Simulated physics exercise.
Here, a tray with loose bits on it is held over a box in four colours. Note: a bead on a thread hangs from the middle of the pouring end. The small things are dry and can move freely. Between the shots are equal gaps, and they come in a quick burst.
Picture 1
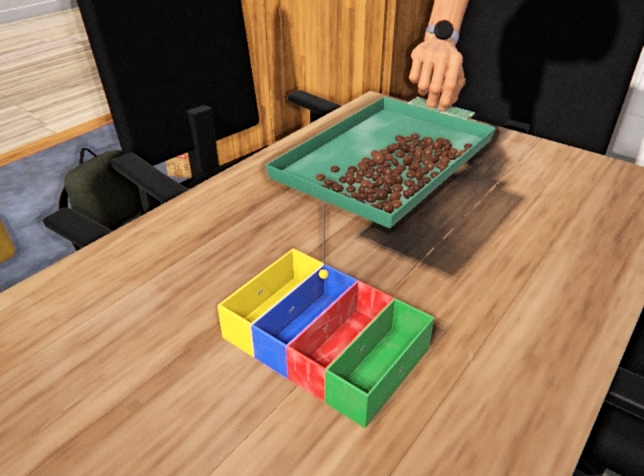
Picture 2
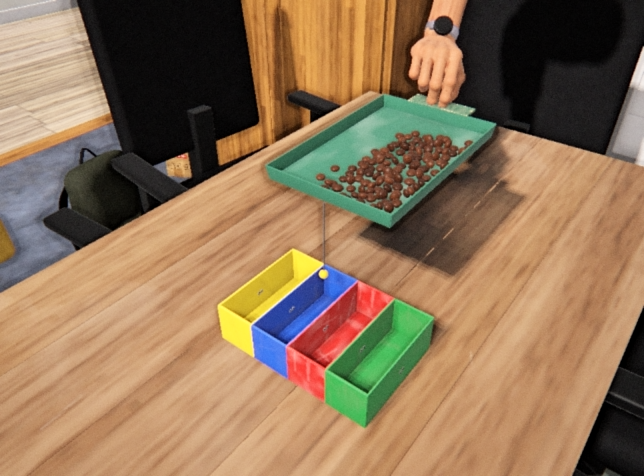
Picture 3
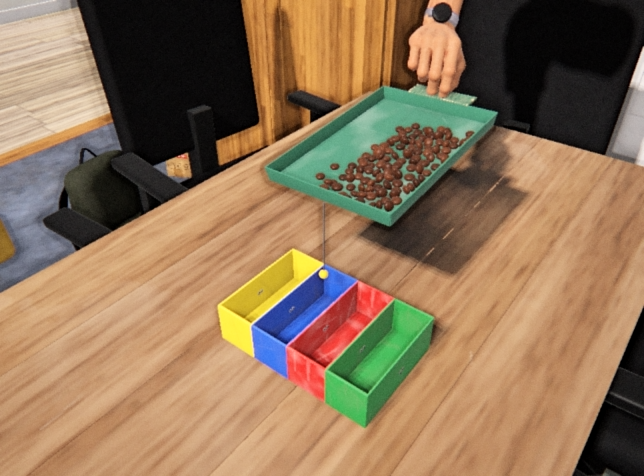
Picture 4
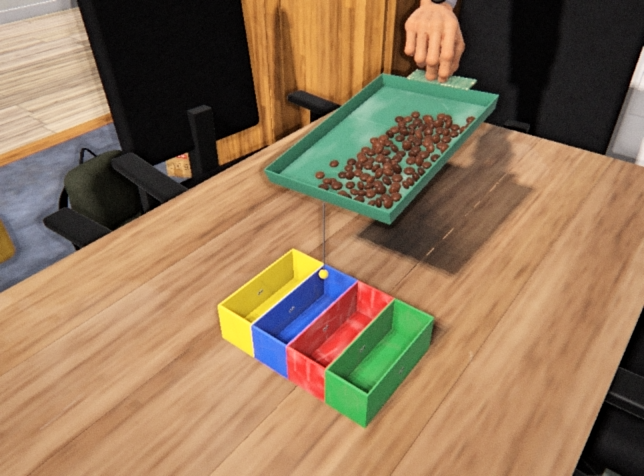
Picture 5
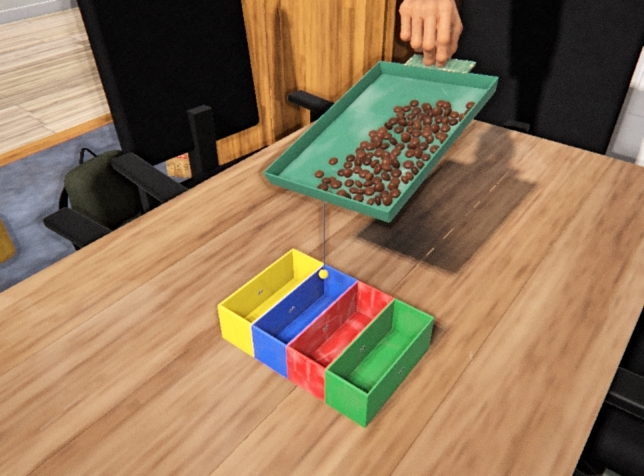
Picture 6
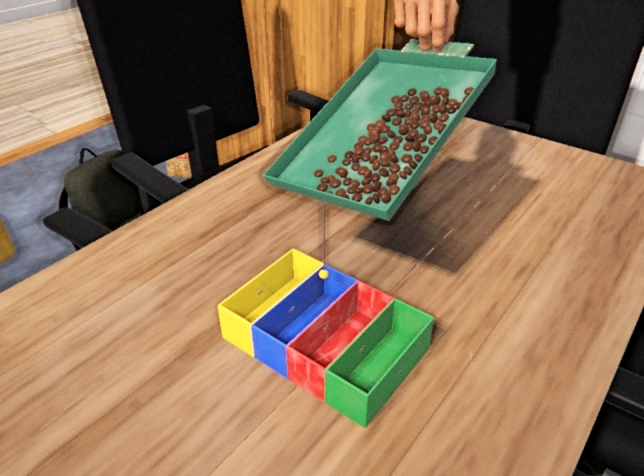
At first, a hand holds a green tray of small brown pieces nearly level above a box with yellow, blue, red and green compartments. Then the hand gradually raises the far end, tilting the tray more steeply toward the box, while the pieces stay bunched on it and the compartments remain empty.
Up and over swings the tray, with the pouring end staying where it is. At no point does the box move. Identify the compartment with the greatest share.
Greatest share: Yellow.
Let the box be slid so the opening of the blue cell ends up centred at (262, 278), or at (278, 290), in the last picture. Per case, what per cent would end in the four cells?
In turn about 100 and about 100 percent.
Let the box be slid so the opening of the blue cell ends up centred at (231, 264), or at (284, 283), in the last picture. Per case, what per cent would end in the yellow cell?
It would be roughly 0 per cent, followed by roughly 50 per cent.
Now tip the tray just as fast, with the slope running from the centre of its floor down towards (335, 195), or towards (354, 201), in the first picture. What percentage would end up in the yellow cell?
The first try gives close to 20 per cent, the second close to 0 per cent.
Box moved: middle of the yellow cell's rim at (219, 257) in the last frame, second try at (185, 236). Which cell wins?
The first try: Blue. The second: Green.
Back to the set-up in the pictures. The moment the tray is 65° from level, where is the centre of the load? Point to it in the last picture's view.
Look close to (314, 172) in the last picture.
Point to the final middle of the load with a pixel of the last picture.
Somewhere around (263, 314) in the final view.
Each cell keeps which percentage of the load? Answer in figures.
I'd put the yellow cell at 50 percent, the blue cell at 20 percent, the red cell at 0 percent and the green cell at 0 percent.
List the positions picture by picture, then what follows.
The first picture shows corners of the pouring end (269, 165) and (391, 213), level; middle of the load (397, 171), flat chocolate drops; bead on its thread (324, 274); yellow cell (236, 328); blue cell (270, 349); red cell (306, 371); green cell (346, 396).
The second picture shows corners of the pouring end (269, 165) and (391, 213), level; middle of the load (398, 170).
The third picture shows corners of the pouring end (268, 167) and (390, 212), tipped barely, lowest at the left corner; middle of the load (398, 166).
The fourth picture shows corners of the pouring end (267, 169) and (388, 210), tipped a little, lowest at the left corner; middle of the load (397, 159).
The fifth picture shows corners of the pouring end (267, 172) and (387, 209), tipped clearly, lowest at the left corner; middle of the load (396, 152).
The sixth picture shows corners of the pouring end (266, 174) and (385, 208), tipped clearly, lowest at the left corner; middle of the load (394, 146); yellow cell (236, 328); blue cell (270, 349); red cell (306, 371); green cell (346, 396).
Just after the last frame, tray tipped steeply; almost all on the tray; just a few falling or outside the box.
A moment on, tray tipped past a quarter turn; roughly a quarter on the tray; roughly a quarter in the yellow cell; about a tenth in the blue cell; roughly half falling or outside the box.
Further on, tray tipped past a quarter turn; roughly half in the yellow cell; about a tenth in the blue cell; just a few in the red cell; roughly a third falling or outside the box.
When it is over, tray tipped past a quarter turn; roughly half in the yellow cell; about a tenth in the blue cell; just a few in the red cell; not one in the green cell; roughly a third outside the box.
